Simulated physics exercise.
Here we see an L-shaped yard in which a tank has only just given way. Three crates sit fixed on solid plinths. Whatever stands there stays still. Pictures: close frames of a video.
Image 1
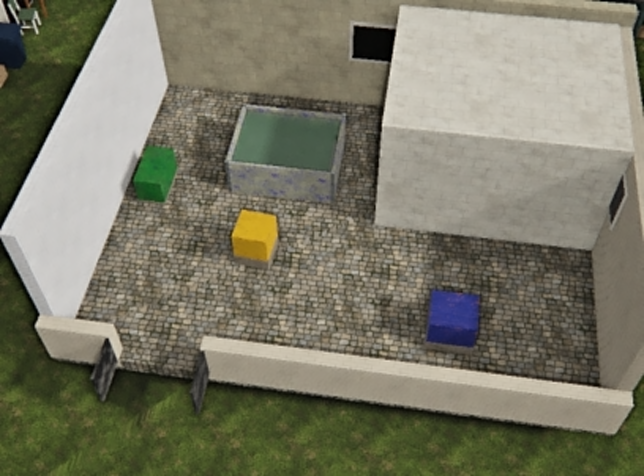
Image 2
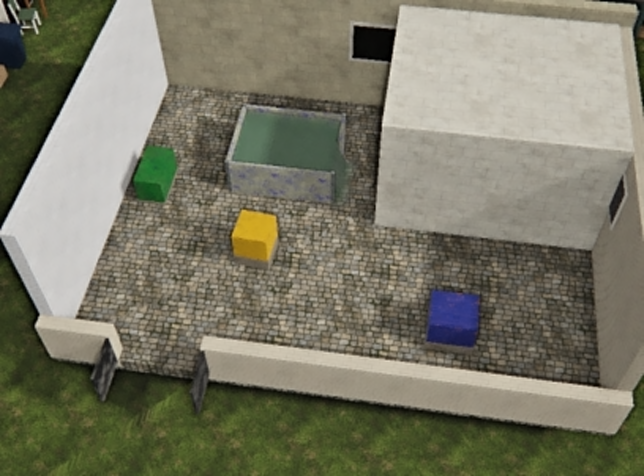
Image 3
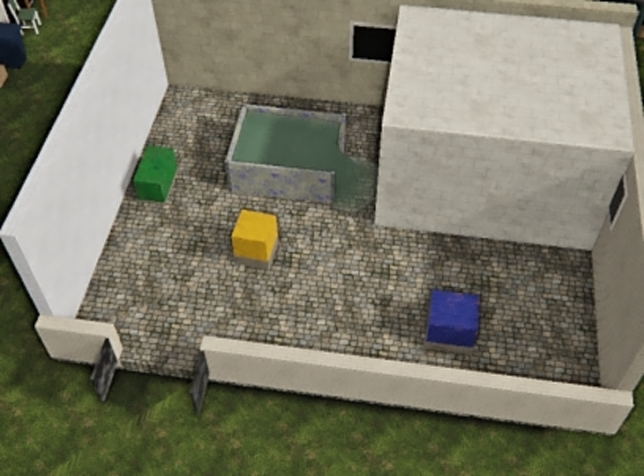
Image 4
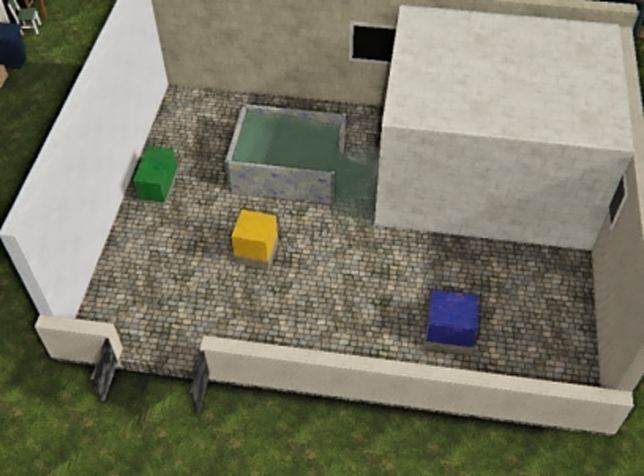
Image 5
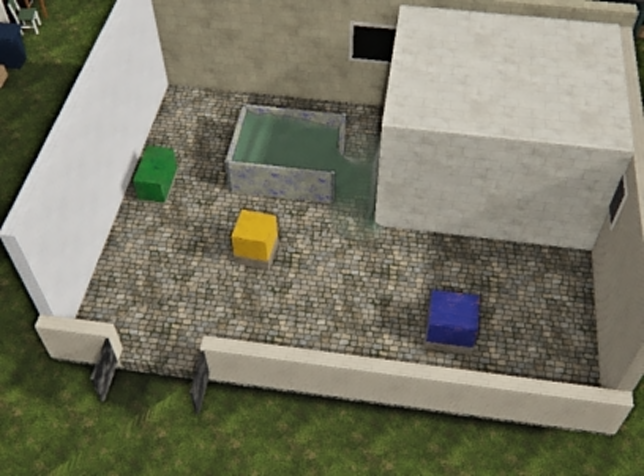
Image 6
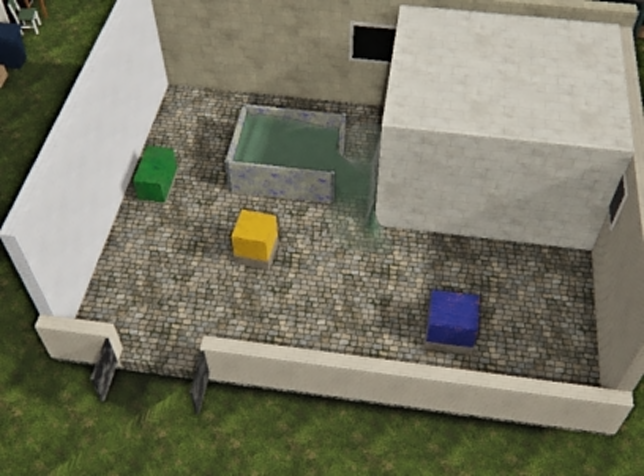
In a walled yard, greenish water pours from the tank's right side and spreads across the paving.
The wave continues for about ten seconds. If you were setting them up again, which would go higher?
At the end, the blue crate will have no water on it. The green crate will have water on it. The yellow crate will have no water on it.
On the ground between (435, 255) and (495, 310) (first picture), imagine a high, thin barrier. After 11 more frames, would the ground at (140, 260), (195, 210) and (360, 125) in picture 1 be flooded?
First unwetted, then unwetted, then inundated.
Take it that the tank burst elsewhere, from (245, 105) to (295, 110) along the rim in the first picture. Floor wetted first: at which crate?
That would be the green-painted one.
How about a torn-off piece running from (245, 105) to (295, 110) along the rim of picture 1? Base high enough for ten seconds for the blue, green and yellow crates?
Result: Blue crate is left untouched, green crate gets overtopped, yellow crate is left untouched.
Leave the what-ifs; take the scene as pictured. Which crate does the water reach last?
I think it's the green crate.
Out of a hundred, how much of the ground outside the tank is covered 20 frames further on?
About 55 per cent.
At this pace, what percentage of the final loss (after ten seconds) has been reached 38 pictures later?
Log: Around 45 %, estimated.
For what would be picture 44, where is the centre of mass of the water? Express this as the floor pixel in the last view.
Near pixel (289, 212).
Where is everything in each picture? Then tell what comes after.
Still water in the open tank at (287, 141), in the first frame.
The front is at (348, 162), out from the gap at (335, 173), in the second frame.
The front is at (375, 167), out from the gap at (335, 173), in the third frame.
The front is at a hidden place, out from the gap at (335, 174), in the fourth frame.
Water pours out at (335, 174) and has run to a hidden place, in the fifth frame.
Water pours out at (335, 174) and has run to (385, 250), in the sixth frame.
A moment on, water covers 20 % of the floor; the blue crate not reached, the green crate not reached, the yellow crate not reached.
Next, water covers 35 % of the floor; the blue crate water round its plinth, the green crate not reached, the yellow crate water round its plinth.
Then, water covers 55 % of the floor; the blue crate water round its plinth, the green crate not reached, the yellow crate water round its plinth.
Later, water covers 75 % of the floor; the blue crate water round its plinth, the green crate water round its plinth, the yellow crate water round its plinth.
In the end, water covers 95 % of the floor; the blue crate stayed above the water, the green crate was topped, the yellow crate stayed above the water.
